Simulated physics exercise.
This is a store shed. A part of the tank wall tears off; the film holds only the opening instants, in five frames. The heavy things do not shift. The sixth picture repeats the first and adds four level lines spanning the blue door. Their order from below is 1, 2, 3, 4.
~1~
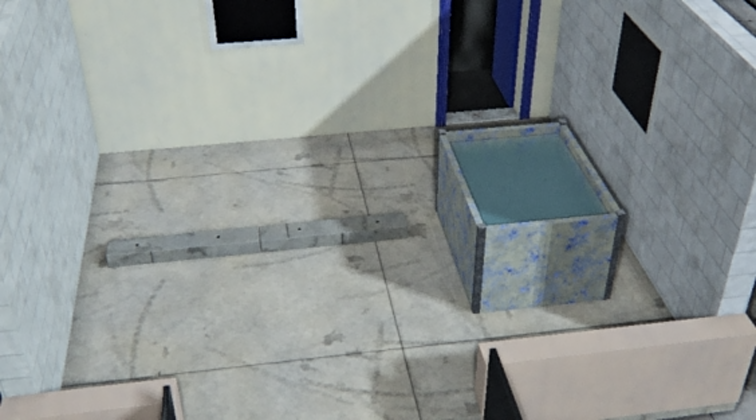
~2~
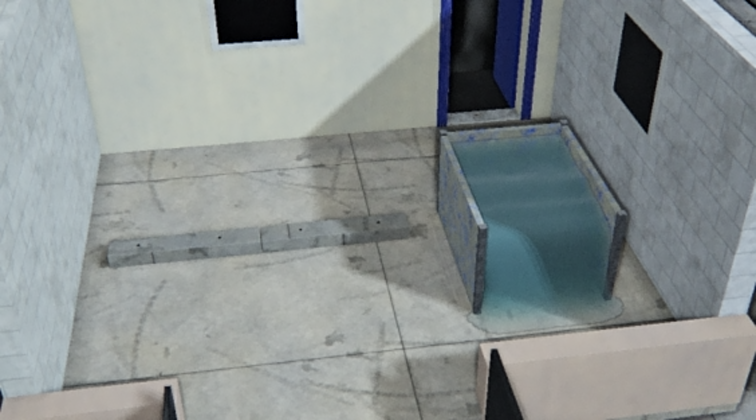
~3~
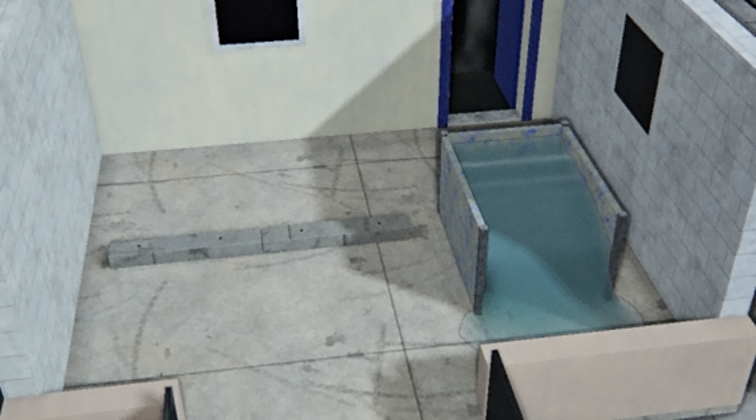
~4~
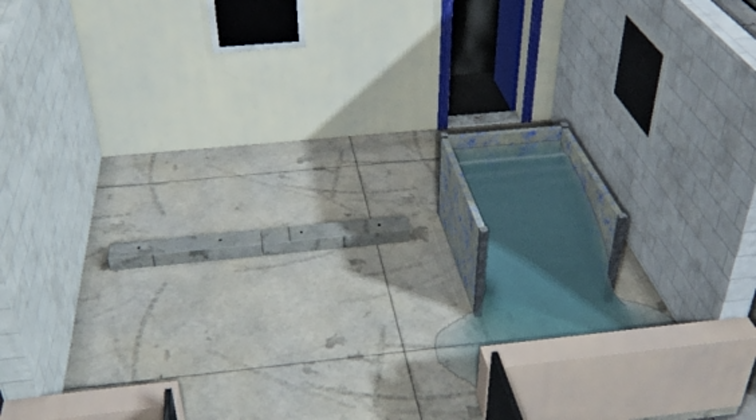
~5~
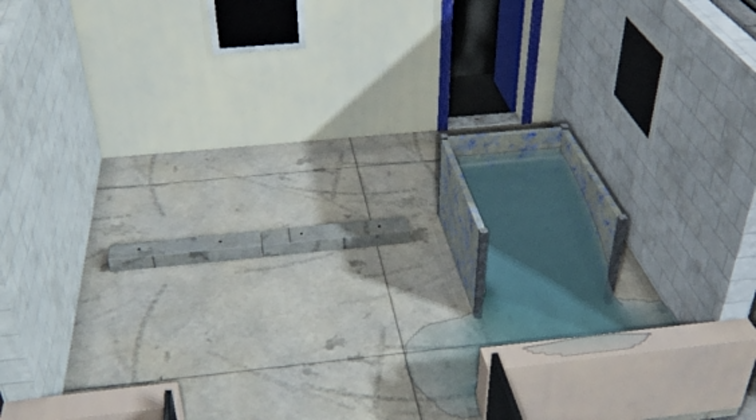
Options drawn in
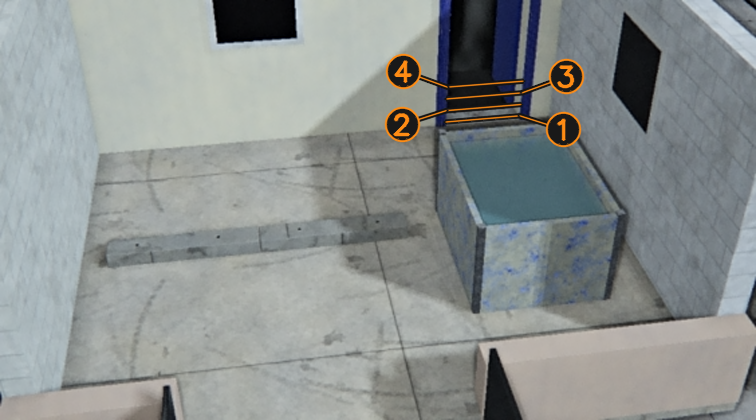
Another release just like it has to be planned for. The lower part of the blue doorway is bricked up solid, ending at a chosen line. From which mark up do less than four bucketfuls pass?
2 will do.
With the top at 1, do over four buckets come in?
Yes, that goes wrong.
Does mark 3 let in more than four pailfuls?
No.
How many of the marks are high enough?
Three of them.
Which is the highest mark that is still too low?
That would be 1.
On the marked copy, 1 at (483, 118); 2 at (483, 107); 3 at (484, 95); 4 at (485, 84); from the bottom up 1, 2, 3, 4.
Choosing 1, about 13 bucketfuls get in.
Choosing 2, a bucket or two gets in.
Choosing 3, nothing gets over.
Choosing 4, nothing gets over.
